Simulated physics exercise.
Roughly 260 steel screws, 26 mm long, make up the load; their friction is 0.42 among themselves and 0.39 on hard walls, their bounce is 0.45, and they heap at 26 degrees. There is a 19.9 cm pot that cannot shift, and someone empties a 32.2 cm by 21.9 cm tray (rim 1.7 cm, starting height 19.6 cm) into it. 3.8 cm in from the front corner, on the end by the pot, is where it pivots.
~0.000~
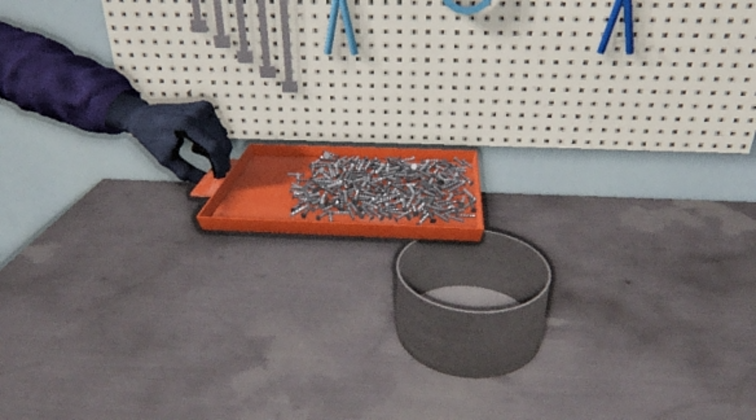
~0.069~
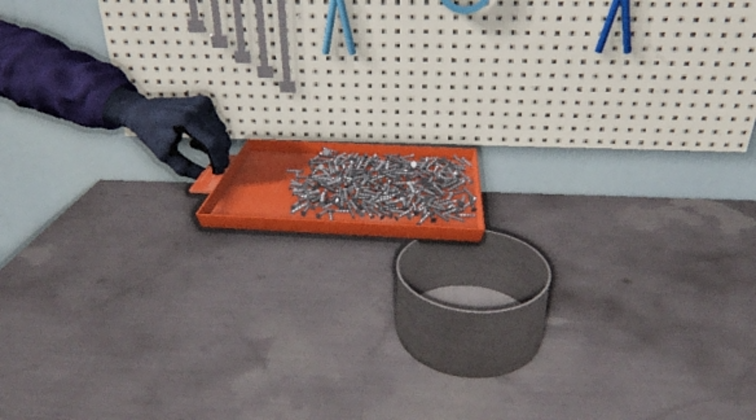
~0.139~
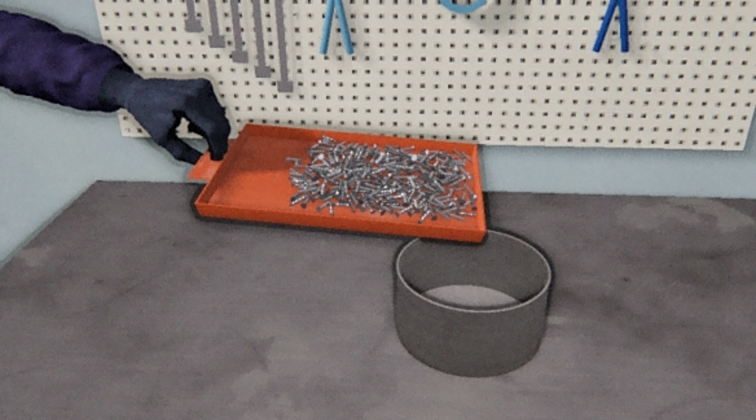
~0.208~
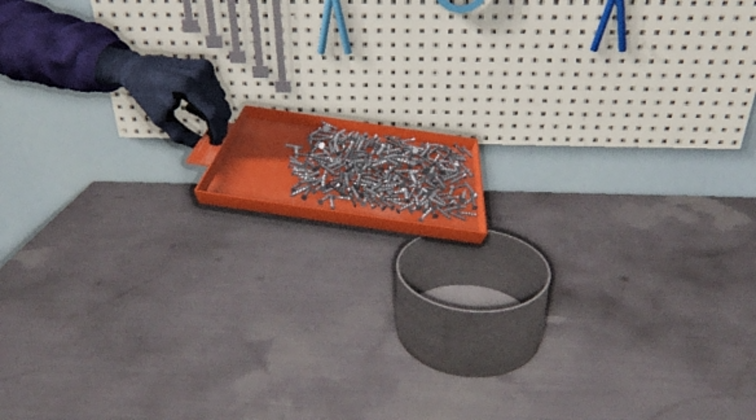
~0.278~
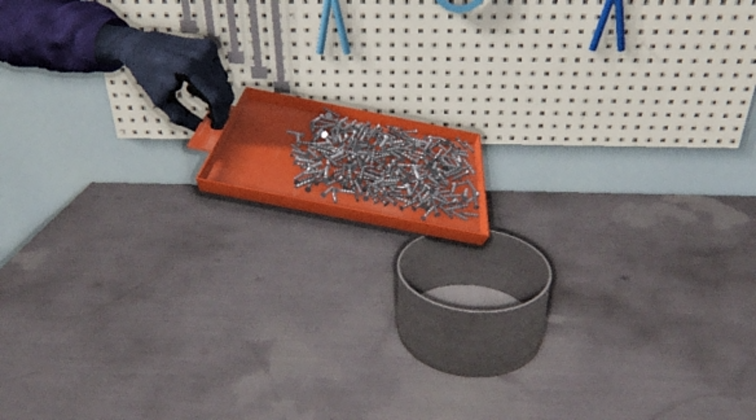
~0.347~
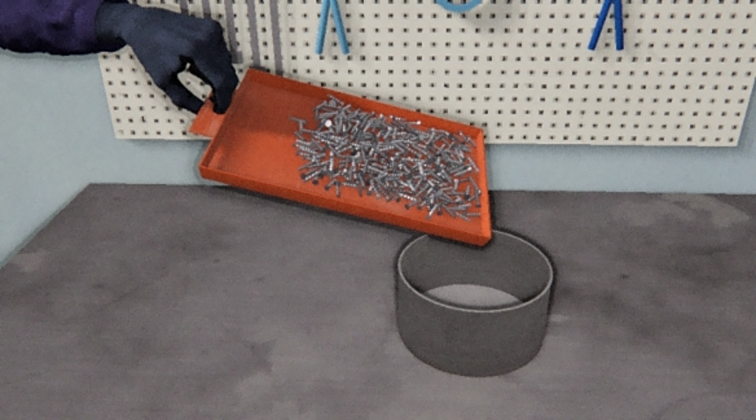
A gloved hand lifts the left end of an orange tray holding many small screws.
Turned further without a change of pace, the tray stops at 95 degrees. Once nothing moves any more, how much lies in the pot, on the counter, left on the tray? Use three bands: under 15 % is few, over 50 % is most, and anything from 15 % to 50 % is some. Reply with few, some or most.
Pot: Some, counter: Most, left on the tray: Few.
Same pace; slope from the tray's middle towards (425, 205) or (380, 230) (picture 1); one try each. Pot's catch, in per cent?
Roughly 70 per cent on the first try and 10 per cent on the second.
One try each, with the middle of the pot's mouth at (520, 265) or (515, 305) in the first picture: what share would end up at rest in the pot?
About 30 and 100 per cent.
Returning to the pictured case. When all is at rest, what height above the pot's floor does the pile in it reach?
It gets to about 2.0 cm.
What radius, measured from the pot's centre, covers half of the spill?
I'd say close to 16 centimetres.
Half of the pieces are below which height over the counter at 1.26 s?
Roughly 14 cm above the counter.
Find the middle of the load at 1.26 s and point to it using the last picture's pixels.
Approximately (504, 280) in the last picture.
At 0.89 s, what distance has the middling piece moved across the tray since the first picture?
Displacement on the tray: Roughly 10 cm.
Then, at 0.89 s, tilt 55 degrees; the tray holds 95 %, the pot 0 %.
After 1.26 s, tilt 79 degrees; the tray holds 40 %, the pot 15 %.
After 1.71 s, tilt 95 degrees; the tray holds 0 %, the pot 30 %.
In the end, at 2.5 s, pot 30 %, counter 70 %, tray 0 %.
